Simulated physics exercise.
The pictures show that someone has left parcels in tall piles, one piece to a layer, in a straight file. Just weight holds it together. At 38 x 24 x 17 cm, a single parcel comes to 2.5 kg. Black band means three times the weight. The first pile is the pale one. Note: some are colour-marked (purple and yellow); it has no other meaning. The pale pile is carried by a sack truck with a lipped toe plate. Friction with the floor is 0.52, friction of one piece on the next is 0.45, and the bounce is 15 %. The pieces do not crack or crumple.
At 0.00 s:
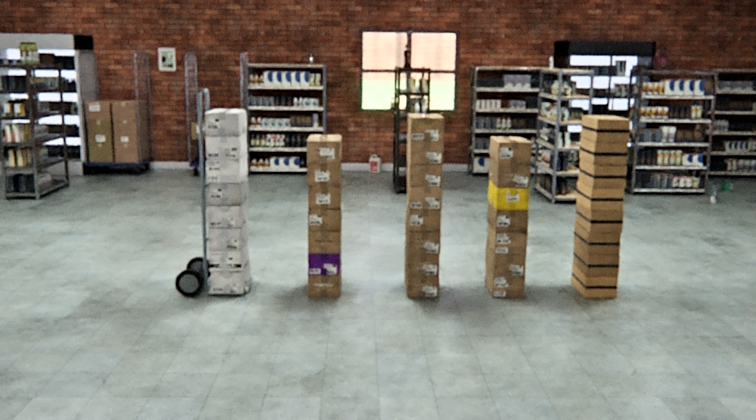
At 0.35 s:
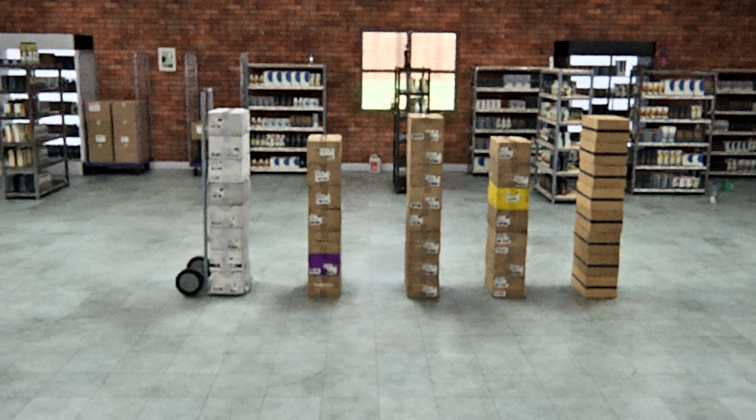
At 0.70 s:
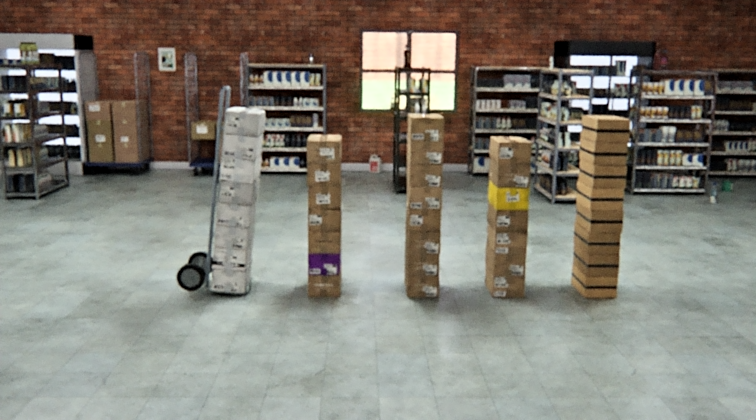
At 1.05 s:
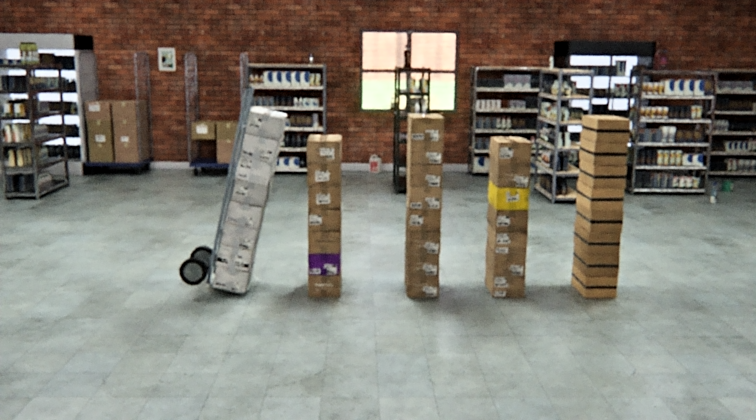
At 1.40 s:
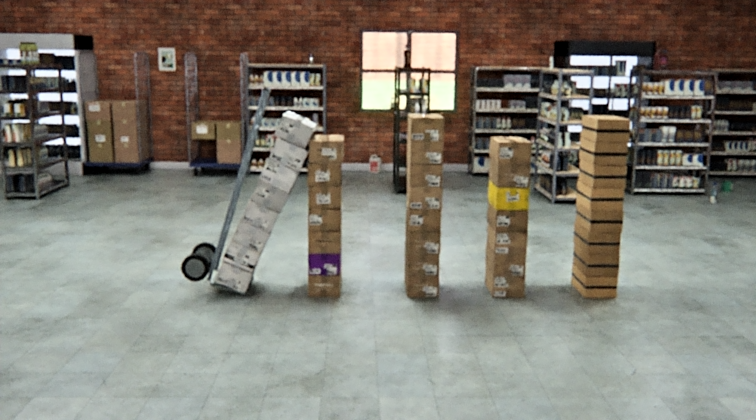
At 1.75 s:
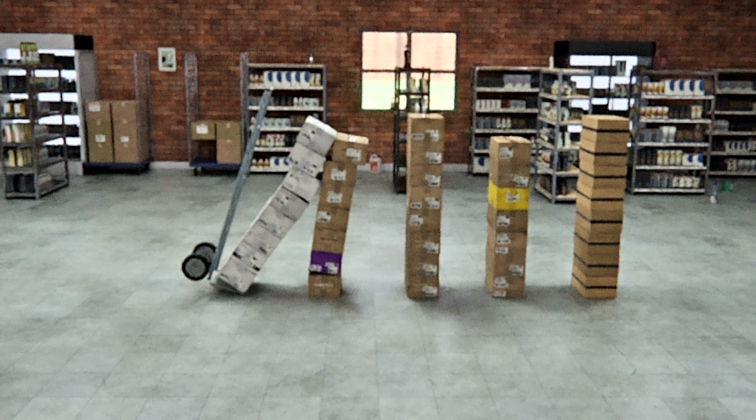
A tall stack of pale boxes on a hand truck tilted steadily to the right, then leaned further than the truck frame and pressed against the next brown stack, pushing its upper boxes rightward.
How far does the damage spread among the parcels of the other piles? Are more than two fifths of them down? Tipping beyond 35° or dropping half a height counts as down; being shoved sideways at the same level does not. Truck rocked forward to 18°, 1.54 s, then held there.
Yes.
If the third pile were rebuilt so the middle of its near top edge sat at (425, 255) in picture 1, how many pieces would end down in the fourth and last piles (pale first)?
Fourth 0, last 0.
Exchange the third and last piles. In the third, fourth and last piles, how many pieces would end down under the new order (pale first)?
Count of fallen pieces - third: 8; fourth: 6; last: 7.
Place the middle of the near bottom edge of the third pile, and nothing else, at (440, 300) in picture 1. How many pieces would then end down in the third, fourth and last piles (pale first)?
In that case third 7, fourth 7, last 8.
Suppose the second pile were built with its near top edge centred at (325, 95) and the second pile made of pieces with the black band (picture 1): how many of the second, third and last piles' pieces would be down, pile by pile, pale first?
The tally would be second 0, then third 0, then last 0.
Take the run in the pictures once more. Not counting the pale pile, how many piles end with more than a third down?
Looks like 4 of them in total.
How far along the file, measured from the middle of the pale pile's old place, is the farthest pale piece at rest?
140 cm.
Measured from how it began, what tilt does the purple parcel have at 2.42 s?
Roughly 60 degrees.
After 2.42 s, 8 of the pale pile down; 6 of the 30 other parcels down; purple parcel leaning 55°.
After 3.72 s, 8 of the pale pile down; 21 of the 30 other parcels down; purple parcel leaning 63°, 10 cm lower; yellow parcel leaning 29°, 20 cm lower.
At rest (5.2 s), 8 of the pale pile down; 29 of the 30 other parcels down; purple parcel leaning 63°, 10 cm lower; yellow parcel leaning 48°, 51 cm lower. That is 97 per cent. As the last picture would show them, middles, purple parcel near (354, 272), yellow parcel near (626, 260).
